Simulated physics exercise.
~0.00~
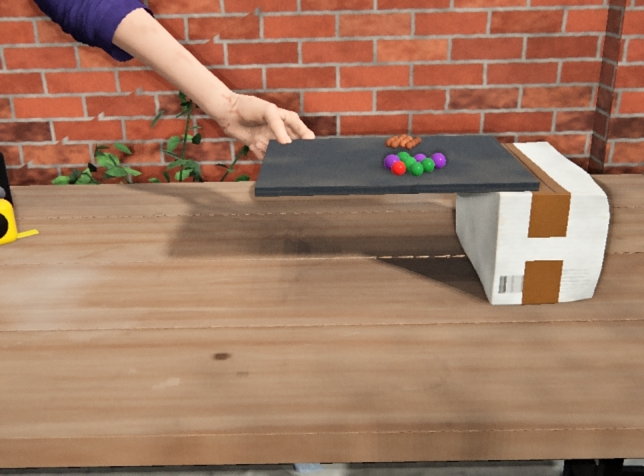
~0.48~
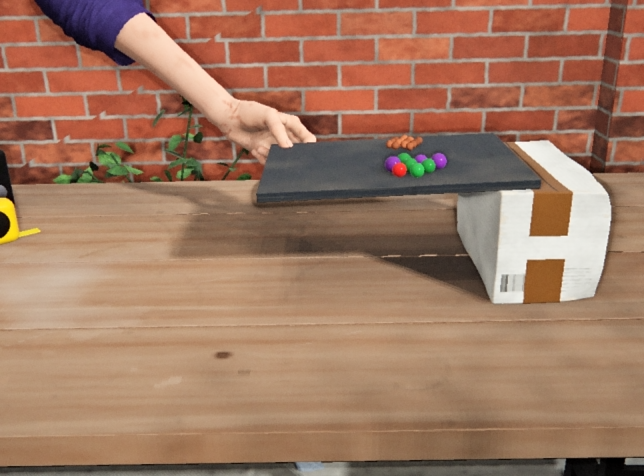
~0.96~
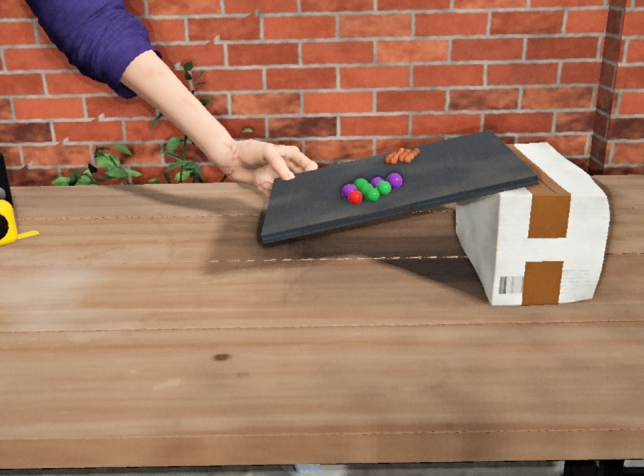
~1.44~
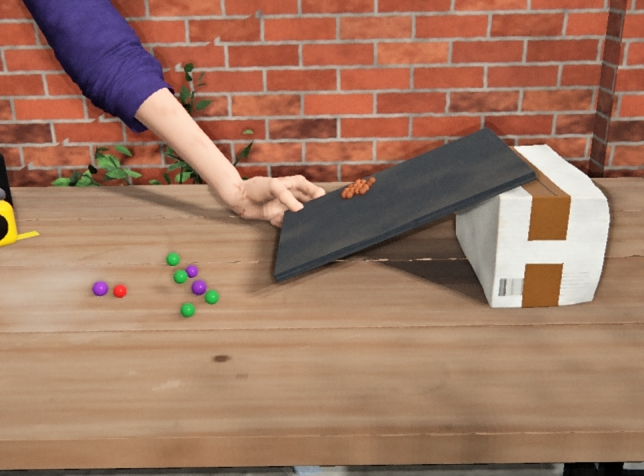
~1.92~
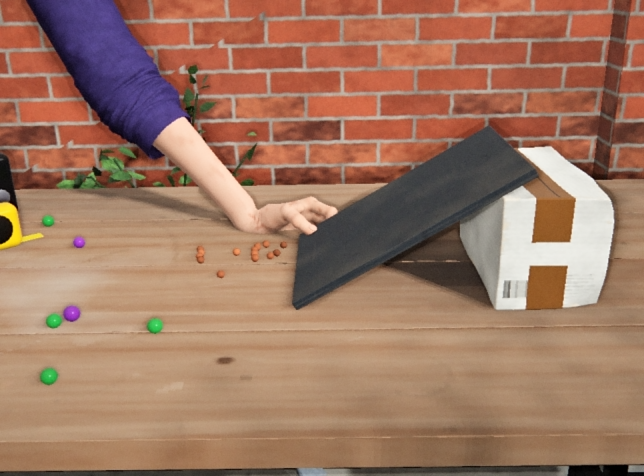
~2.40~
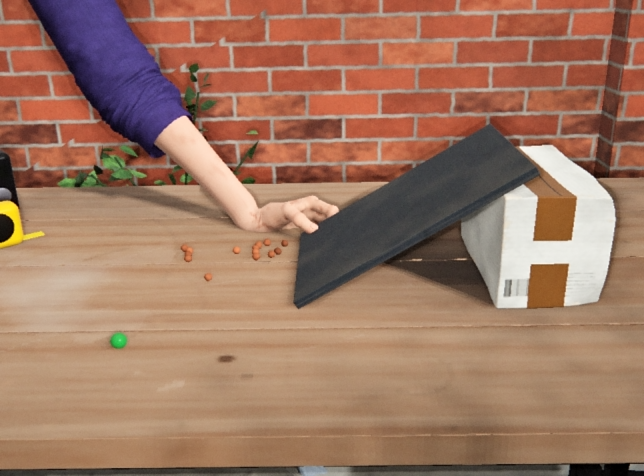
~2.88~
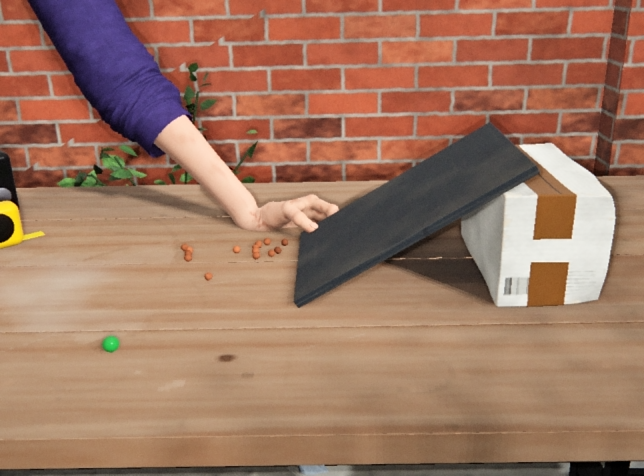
At the start, a hand in a purple sleeve holds up the left end of a dark board whose right end rests on a white taped box, with shiny coloured balls and a cluster of small orange-brown pieces on top. The hand lowers its end, and the balls start moving down the slope first. They spill onto the wooden table and spread leftward while the brown pieces slide toward the lower end. The board comes to rest as a ramp, and the brown pieces scatter just beyond it. Finally, one green ball remains in view farther left.
